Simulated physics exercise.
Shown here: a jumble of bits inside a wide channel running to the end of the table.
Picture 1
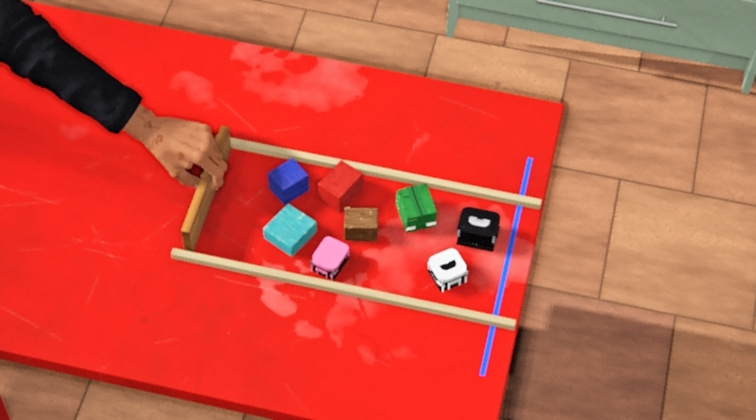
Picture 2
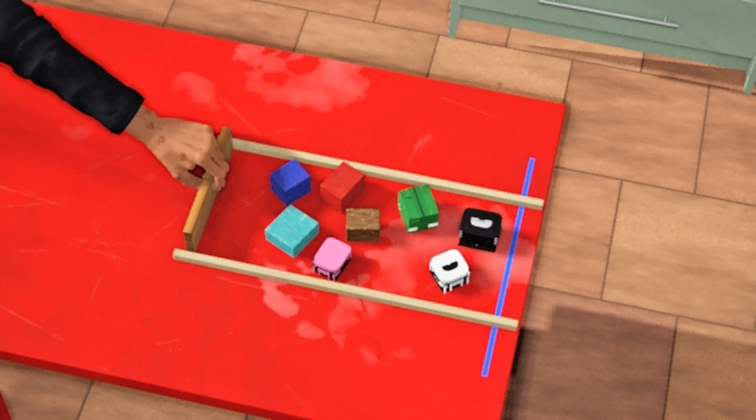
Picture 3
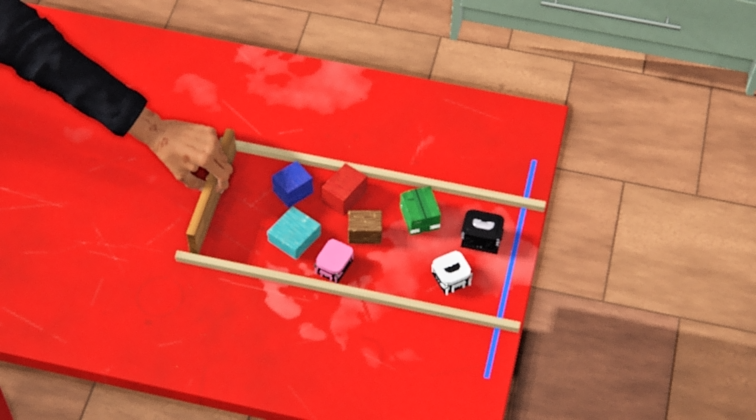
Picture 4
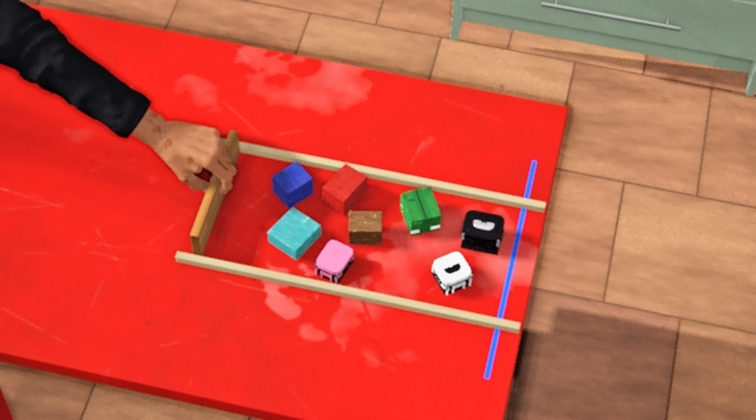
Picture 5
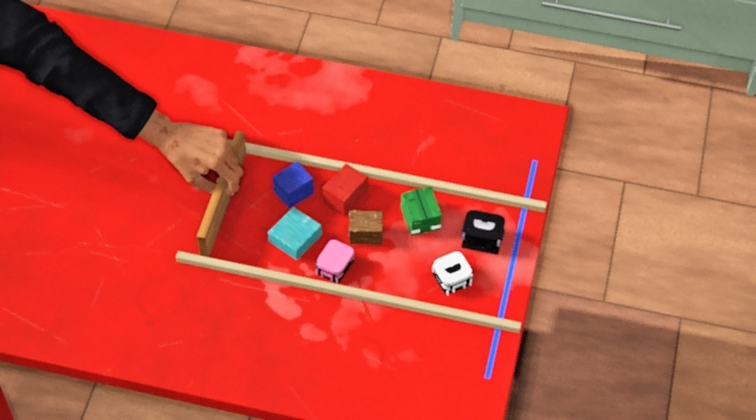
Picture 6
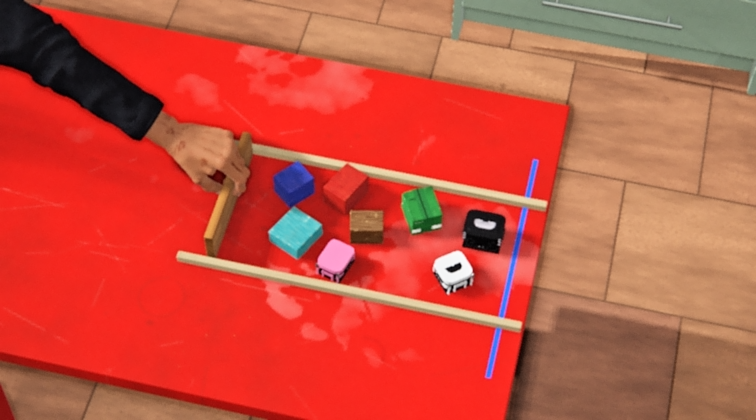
A hand slides a wooden board slightly right behind colourful blocks and cases on a red table.
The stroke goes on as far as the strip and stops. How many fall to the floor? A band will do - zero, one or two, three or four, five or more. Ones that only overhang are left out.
Well, more than four drop off the table this time.
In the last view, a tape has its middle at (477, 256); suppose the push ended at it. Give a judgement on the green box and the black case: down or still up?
As for the green box, it does not stay; as for the black case, it does not stay.
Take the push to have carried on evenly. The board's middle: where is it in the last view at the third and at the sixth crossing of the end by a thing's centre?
I'd put the first at about (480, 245) and the next at about (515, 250).
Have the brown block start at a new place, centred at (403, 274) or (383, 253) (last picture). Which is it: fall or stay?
Taking the places in order, it ends up off; it ends up off.
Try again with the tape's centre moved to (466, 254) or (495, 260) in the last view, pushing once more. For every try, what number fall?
Respectively 2 and 5.
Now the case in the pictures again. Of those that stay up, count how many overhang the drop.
Things overhanging at the end: 3.
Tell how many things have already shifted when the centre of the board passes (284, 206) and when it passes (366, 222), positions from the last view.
That makes 2 at the first spot and 7 at the second.
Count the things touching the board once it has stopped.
Count: 3.
Soon after, none off yet; black case at rest near (484, 231); white case at rest near (453, 273); green box at rest near (422, 211).
Then, none off yet; black case moved well along near (548, 238); white case moved about its own width near (472, 282); green box moved well along near (509, 229).
At rest, the number that fall off is five or more; fallen, red block, brown block, green box, white case and black case.
